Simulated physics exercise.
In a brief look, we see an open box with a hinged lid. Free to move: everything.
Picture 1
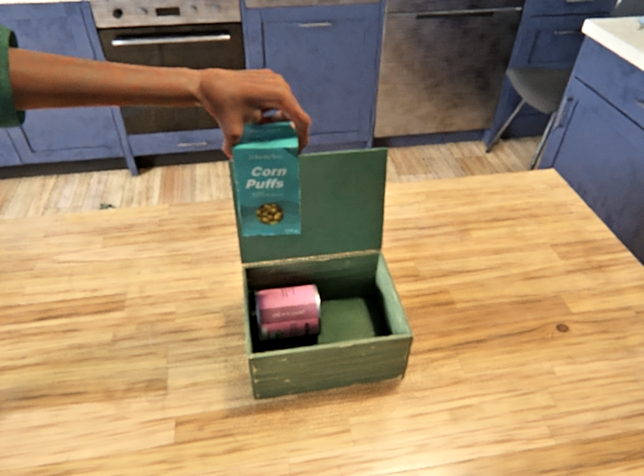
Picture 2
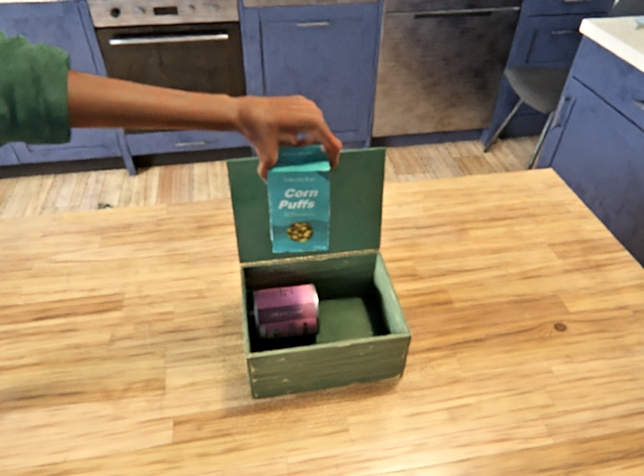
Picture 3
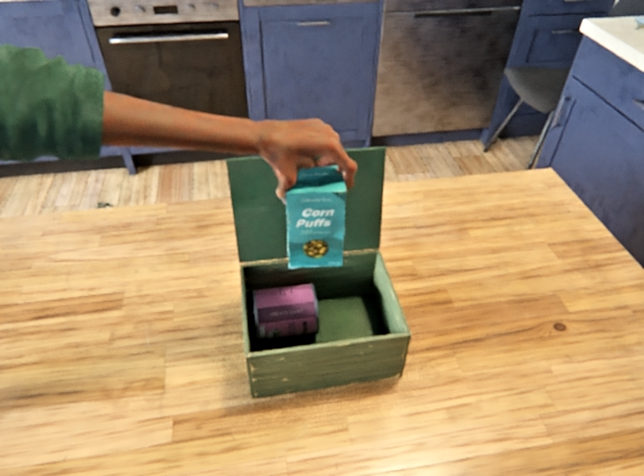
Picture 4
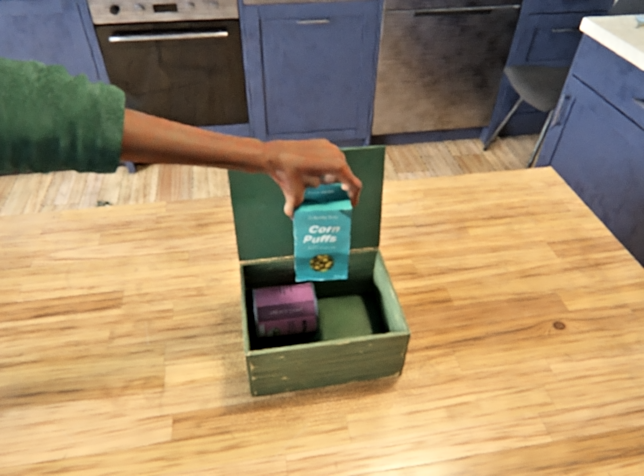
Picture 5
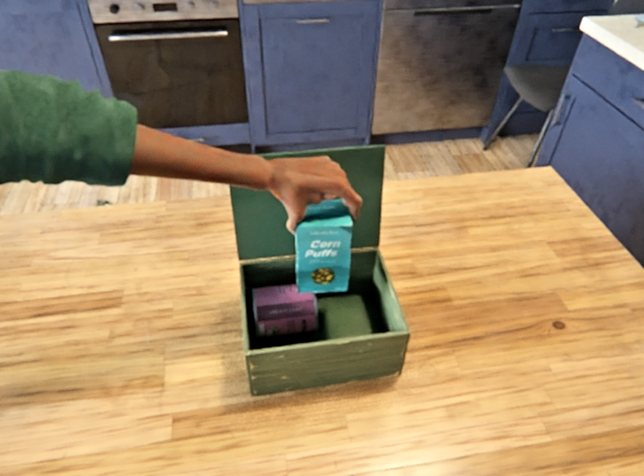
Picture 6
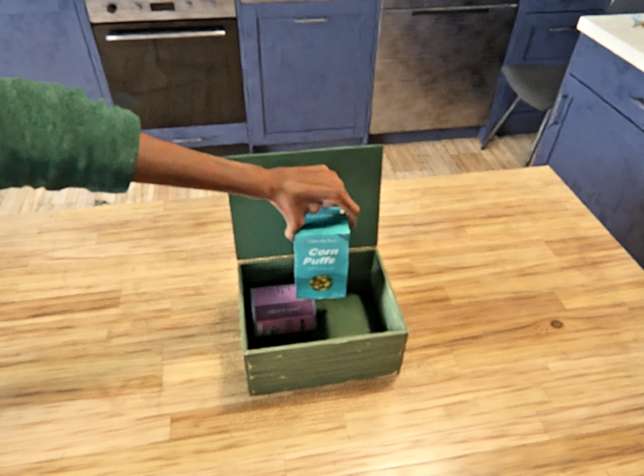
In the video, a hand in a green sleeve holds a turquoise carton above an open green box containing a pink tin, moves it to the right and lowers it into the box, still gripping its top.
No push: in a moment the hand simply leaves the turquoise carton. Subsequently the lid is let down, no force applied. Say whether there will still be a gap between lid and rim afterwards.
The lid stays above the rim.
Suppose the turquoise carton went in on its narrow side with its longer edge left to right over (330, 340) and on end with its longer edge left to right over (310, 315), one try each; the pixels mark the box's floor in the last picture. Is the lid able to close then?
On the first go the lid settles shut, and on the second go it remains open a bit.
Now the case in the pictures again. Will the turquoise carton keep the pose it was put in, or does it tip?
Observation: The turquoise carton tilts over.
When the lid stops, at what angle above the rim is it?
Angle: About 30°.
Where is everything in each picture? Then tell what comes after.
The first frame shows coming down; turquoise carton (269, 181); pink tin (287, 313).
The second frame shows coming down; turquoise carton (299, 200); pink tin (286, 313).
The third frame shows coming down; turquoise carton (315, 218); pink tin (285, 312).
The fourth frame shows coming down; turquoise carton (321, 234); pink tin (285, 310).
The fifth frame shows coming down; turquoise carton (322, 248); pink tin (285, 310).
The sixth frame shows put in, still held; turquoise carton (320, 255); pink tin (283, 309).
Then, 1.20 s on from there, lid starting down; turquoise carton turned 48° from how it was put near (351, 264).
Then, 2.50 s on from there, lid 49° above the rim; turquoise carton turned 46° from how it was put near (359, 285).
In the end, lid 32° above the rim; toppled in the box, turquoise carton; pink tin unmoved. At the end, from the last picture's camera, turquoise carton near (363, 306).
